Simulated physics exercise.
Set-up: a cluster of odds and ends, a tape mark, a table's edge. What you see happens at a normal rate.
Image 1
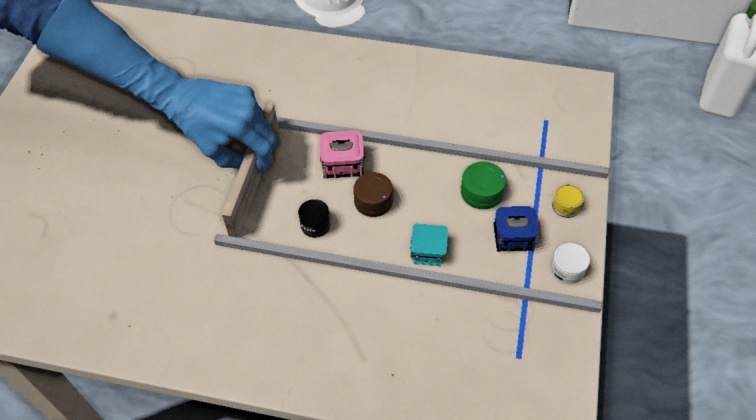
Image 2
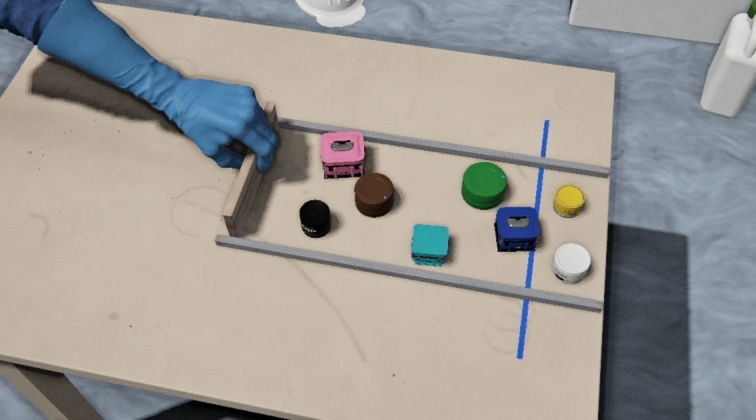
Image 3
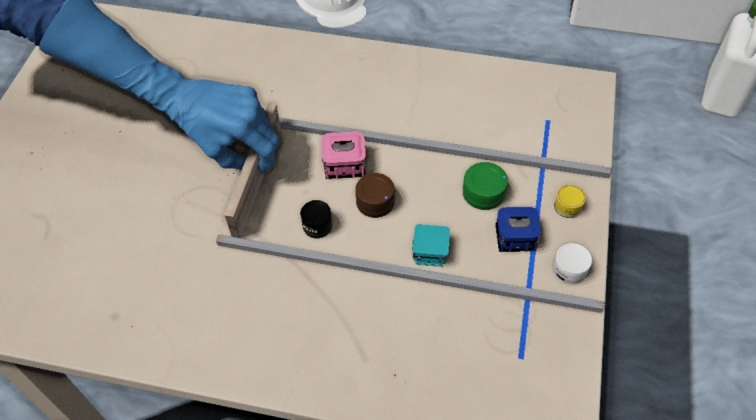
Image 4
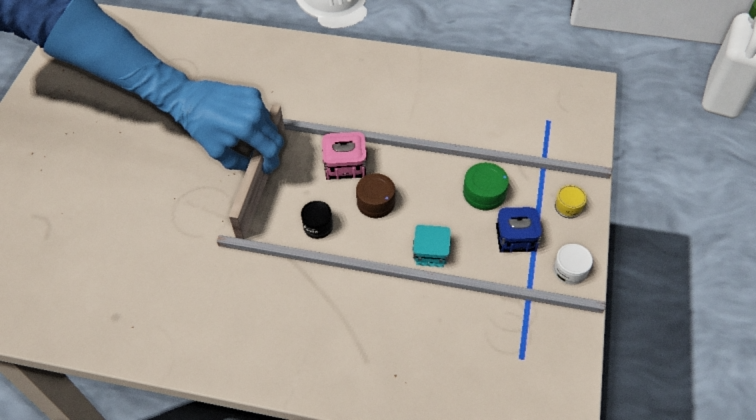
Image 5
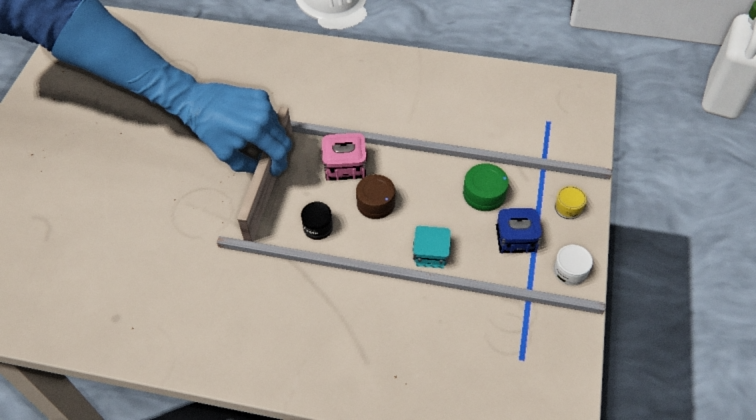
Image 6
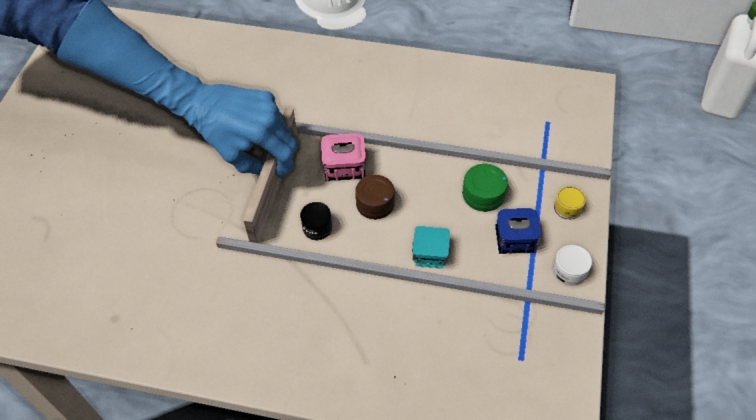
Blue-gloved hand easing a wooden board slightly rightward between two rails, toward scattered colourful tubs and cases lying almost still.
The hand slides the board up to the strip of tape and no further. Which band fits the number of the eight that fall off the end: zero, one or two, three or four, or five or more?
Off the edge will go one or two.
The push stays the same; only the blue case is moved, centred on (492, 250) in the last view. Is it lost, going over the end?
Well, this time it drops away.
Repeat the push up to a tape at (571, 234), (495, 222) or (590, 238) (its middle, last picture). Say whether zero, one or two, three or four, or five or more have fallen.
Five or over; not one; five or over.
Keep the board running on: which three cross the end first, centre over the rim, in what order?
Earliest first - yellow pot, white tub, green lid.
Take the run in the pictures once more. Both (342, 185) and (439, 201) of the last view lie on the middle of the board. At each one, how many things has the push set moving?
2, then 5.
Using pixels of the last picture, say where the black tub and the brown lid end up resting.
I'd put one at around (549, 256) and the other at around (557, 227).
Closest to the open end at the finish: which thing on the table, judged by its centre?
Green lid.
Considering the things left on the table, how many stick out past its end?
Overhang count: 2.
Soon after, none off yet; white tub at rest near (572, 266); yellow pot at rest near (570, 203); blue case at rest near (517, 231).
At rest, the number that fall off is one or two; fallen, yellow pot and white tub.
